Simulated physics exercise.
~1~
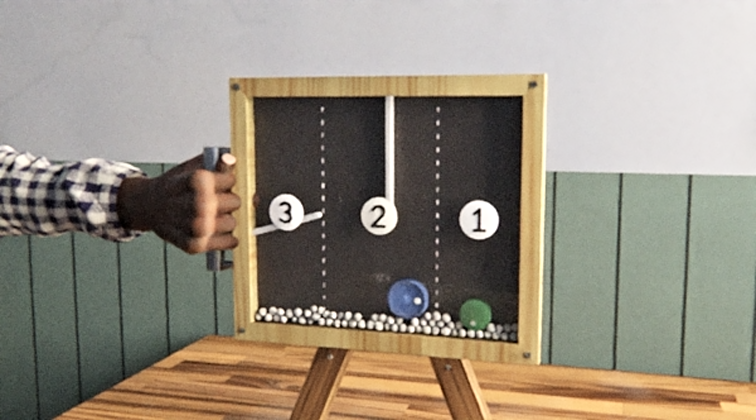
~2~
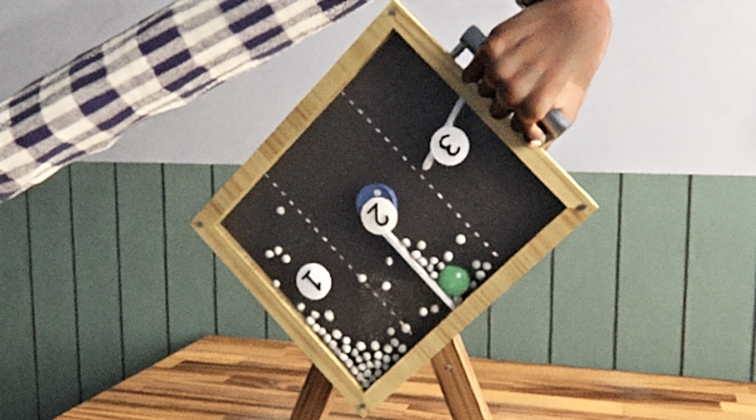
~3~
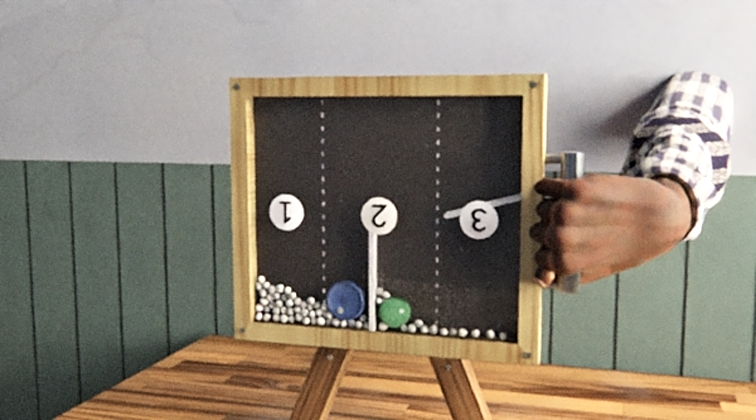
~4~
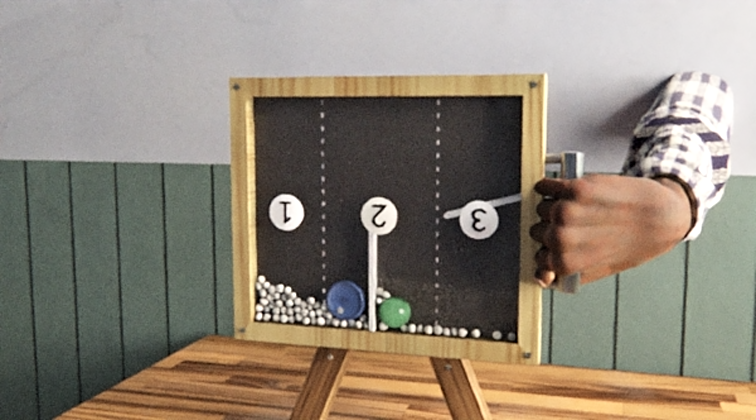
To begin with, a hand grips the handle on the left of a wood-framed, clear-fronted case, where small white balls lie along the bottom with a blue disc and a green disc. The arm turns the case anticlockwise, past upside down, until it stands on a corner with the hand at the upper right. White balls scatter and gather towards the lowest corner, while the green disc sits beside the long white bar. The case then swings back clockwise a little and stops upside down. The balls rest heaped at the left, and both discs lie still in the middle strip, blue left of the bar and green right.
